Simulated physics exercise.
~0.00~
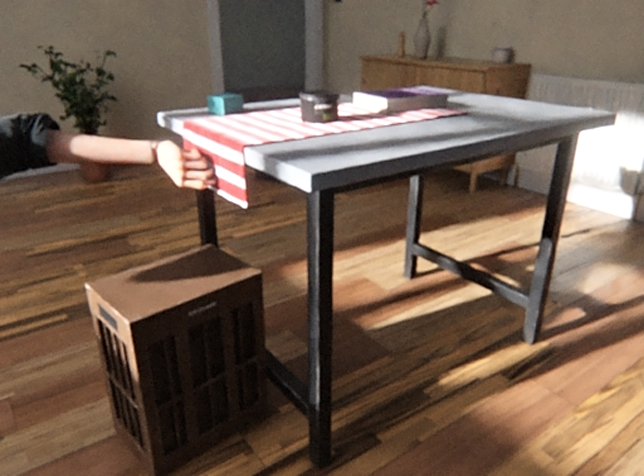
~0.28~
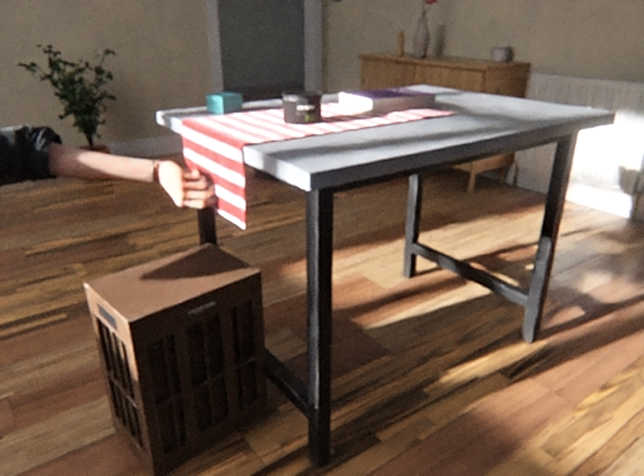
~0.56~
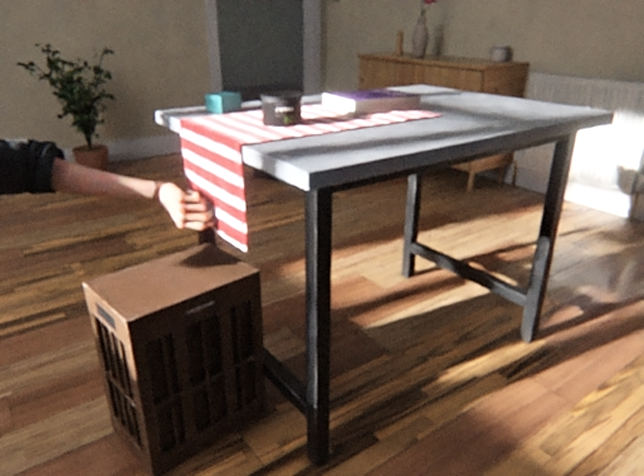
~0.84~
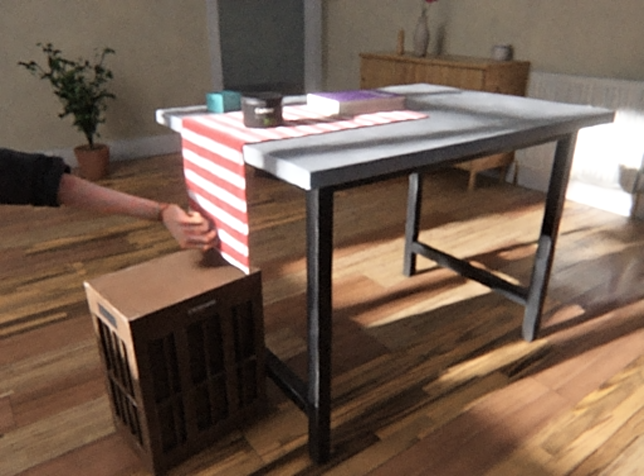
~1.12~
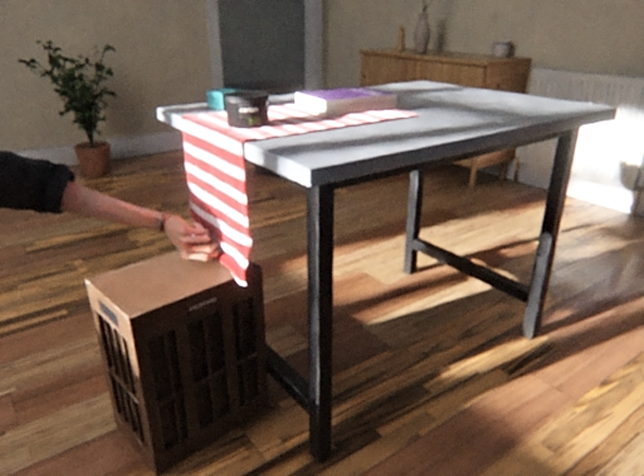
At the start, a hand reaches in from the left and grips the hanging end of a red and white striped cloth on a grey table, above a brown crate. A black tub and a purple book sit on the cloth, with a turquoise block near the table's left end. The hand draws the cloth steadily downward, and the tub and book slide left along with it. The hanging end lowers toward the crate while the block stays put. Finally the cloth's end reaches the crate, with the tub, book and block all still on the table.
